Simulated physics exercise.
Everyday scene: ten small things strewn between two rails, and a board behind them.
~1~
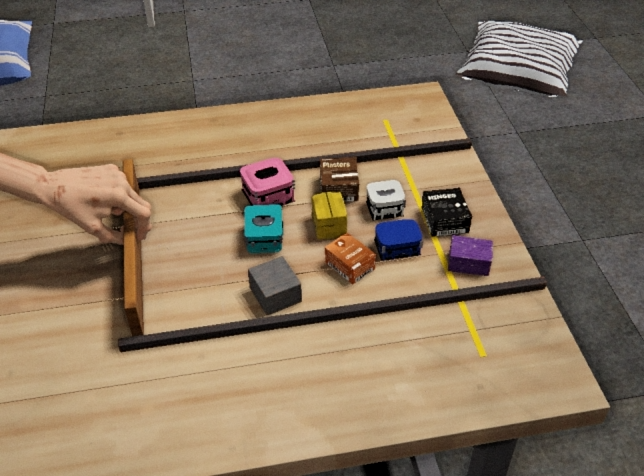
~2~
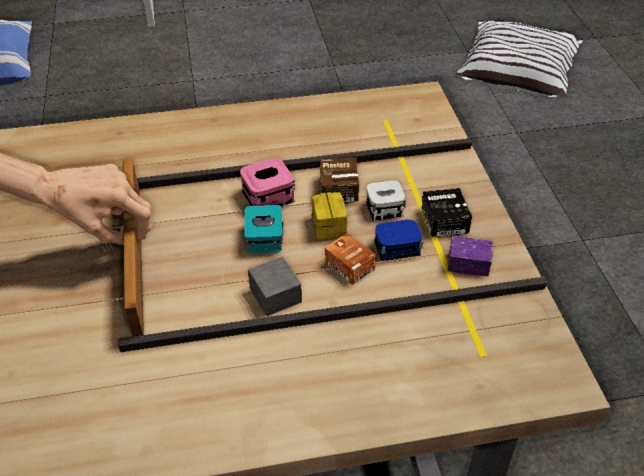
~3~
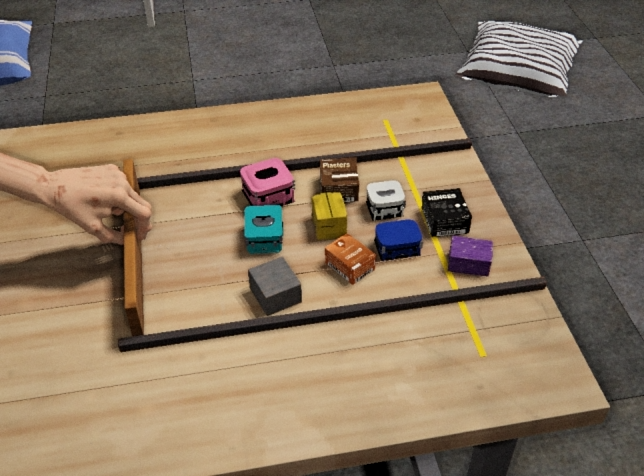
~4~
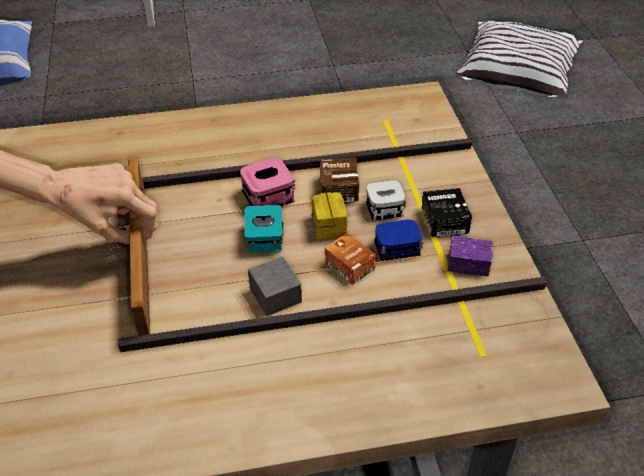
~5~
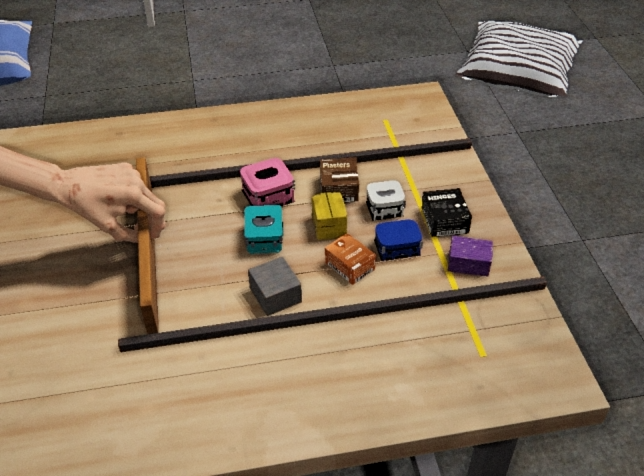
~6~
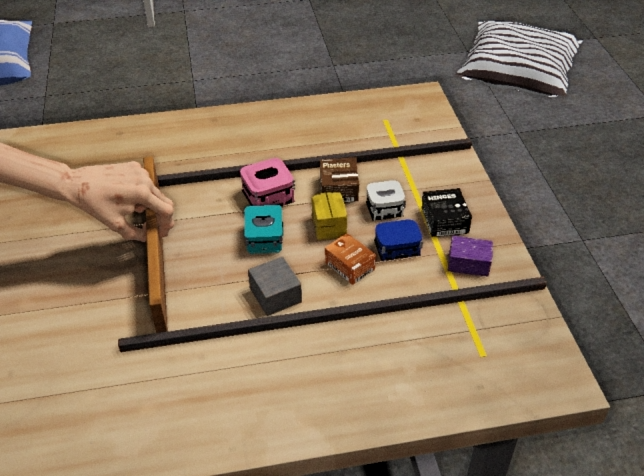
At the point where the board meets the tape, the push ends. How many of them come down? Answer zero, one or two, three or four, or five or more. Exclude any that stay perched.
One or two.
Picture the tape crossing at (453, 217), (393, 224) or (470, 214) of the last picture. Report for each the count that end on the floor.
The counts come to 4, then 0, then 7.
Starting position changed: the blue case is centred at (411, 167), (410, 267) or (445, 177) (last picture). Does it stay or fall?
Lab note - blue case, per position: Is gone; is safe; is gone.
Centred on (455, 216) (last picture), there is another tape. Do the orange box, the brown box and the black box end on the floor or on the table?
Orange box stays put, brown box goes off, black box goes off.
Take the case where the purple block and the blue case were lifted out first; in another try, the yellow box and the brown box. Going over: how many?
0 in the first try, 1 in the second.
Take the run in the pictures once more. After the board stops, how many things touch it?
3 in contact.
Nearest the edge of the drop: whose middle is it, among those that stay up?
The answer: The white case.
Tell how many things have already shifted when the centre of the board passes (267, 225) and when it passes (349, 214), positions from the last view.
At the first point the count is 3, at the second it's 9.
Early on, none off yet; purple block at rest near (470, 256); black box at rest near (446, 212); white case at rest near (385, 201).
Finally, the number that fall off is one or two; lost, black box.
